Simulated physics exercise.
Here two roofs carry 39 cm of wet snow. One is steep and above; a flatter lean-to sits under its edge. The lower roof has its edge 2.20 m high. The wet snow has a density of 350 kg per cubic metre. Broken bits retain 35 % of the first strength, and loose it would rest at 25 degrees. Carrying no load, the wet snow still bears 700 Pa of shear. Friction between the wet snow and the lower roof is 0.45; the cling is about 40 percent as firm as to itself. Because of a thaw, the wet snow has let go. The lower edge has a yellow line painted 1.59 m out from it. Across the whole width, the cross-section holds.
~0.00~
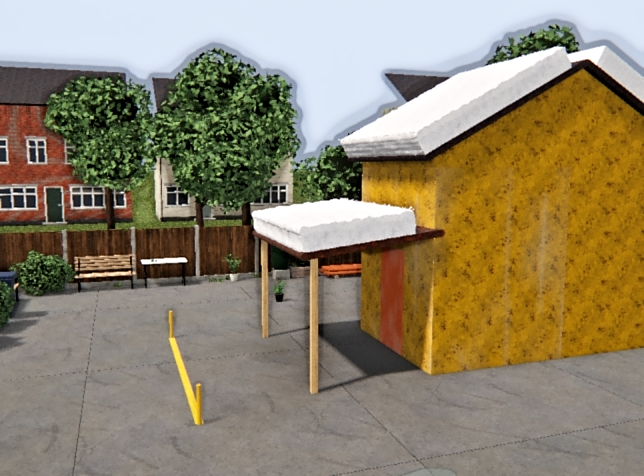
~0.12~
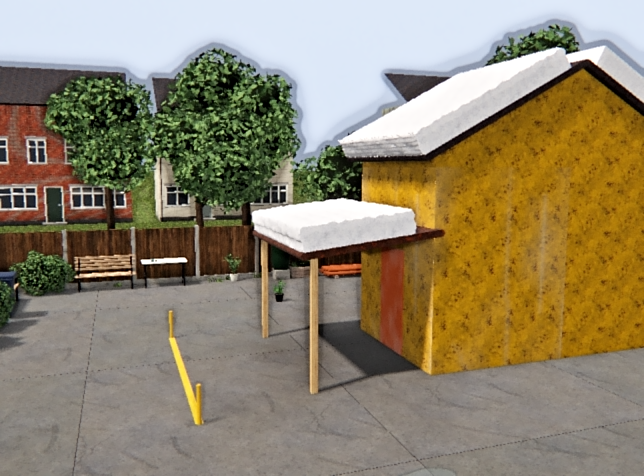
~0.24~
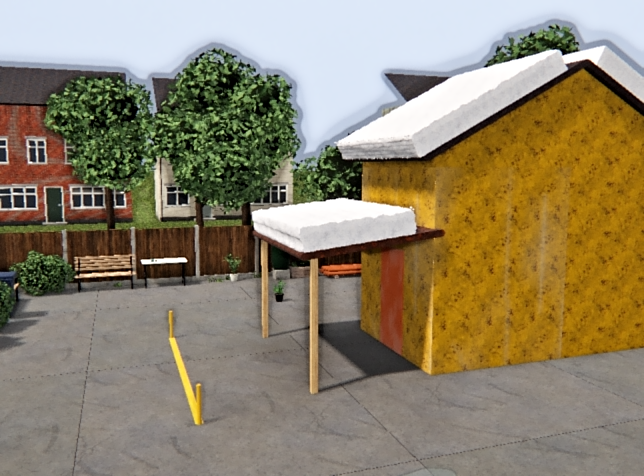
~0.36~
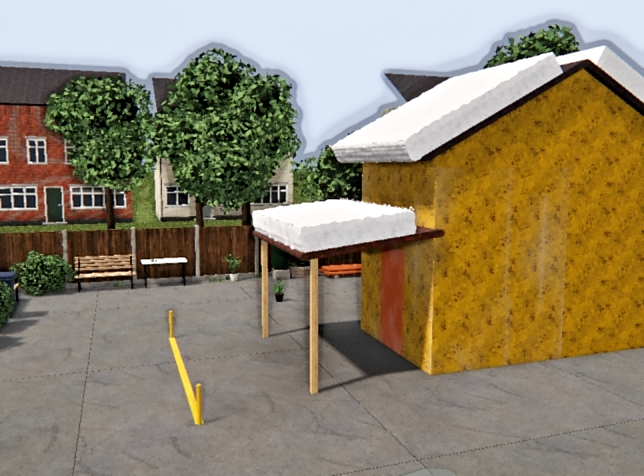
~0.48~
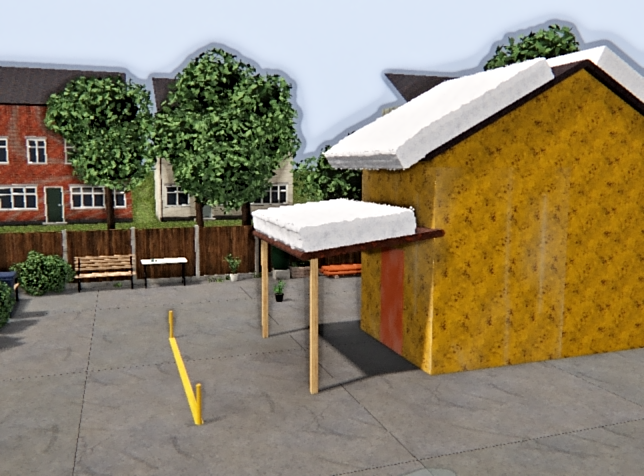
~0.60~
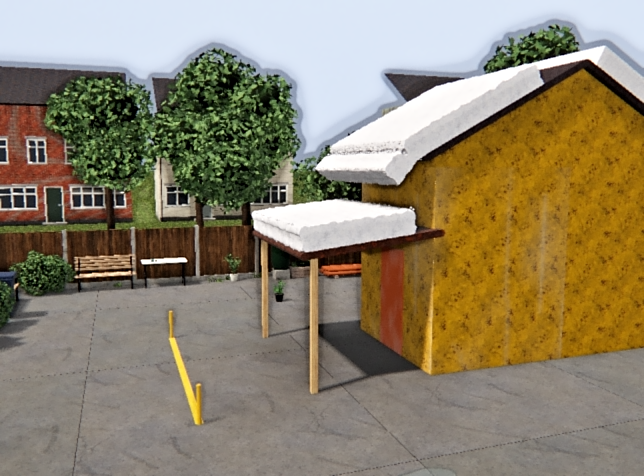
A thick slab of wet snow slid slowly down the steep roof of a yellow building, pushed out past its edge above the snow-covered lean-to, and began to crack near its lower end.
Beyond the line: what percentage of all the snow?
I would say close to 33 percent.
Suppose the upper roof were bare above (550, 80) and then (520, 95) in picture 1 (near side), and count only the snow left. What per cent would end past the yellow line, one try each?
First try roughly 25 %, second roughly 12 %.
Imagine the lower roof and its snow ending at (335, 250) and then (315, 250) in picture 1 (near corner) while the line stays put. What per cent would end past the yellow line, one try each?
40 %, 35 %.
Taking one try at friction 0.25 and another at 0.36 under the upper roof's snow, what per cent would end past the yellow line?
Respectively near 16 % and near 3 %.
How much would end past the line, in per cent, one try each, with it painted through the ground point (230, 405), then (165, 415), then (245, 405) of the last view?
About 40 %, 25 %, 45 %.
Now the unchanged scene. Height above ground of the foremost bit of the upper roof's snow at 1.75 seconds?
I'd say around 1.4 metres.
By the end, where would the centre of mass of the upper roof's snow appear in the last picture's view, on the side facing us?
Look around (213, 359) on the near face.
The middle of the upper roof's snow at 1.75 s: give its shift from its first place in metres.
I'd reckon close to 4.0 m.
After 1.13 s, none is below the lower edge and 0 % is past the line.
After 1.75 s, 16 % is below the lower edge and 0 % is past the line.
After 2.38 s, 54 % is below the lower edge and 27 % is past the line.
After 3.00 s, 59 % is below the lower edge and 33 % is past the line.
After 4.40 s, at the end, 62 % is below the lower edge and 33 % is past the line.
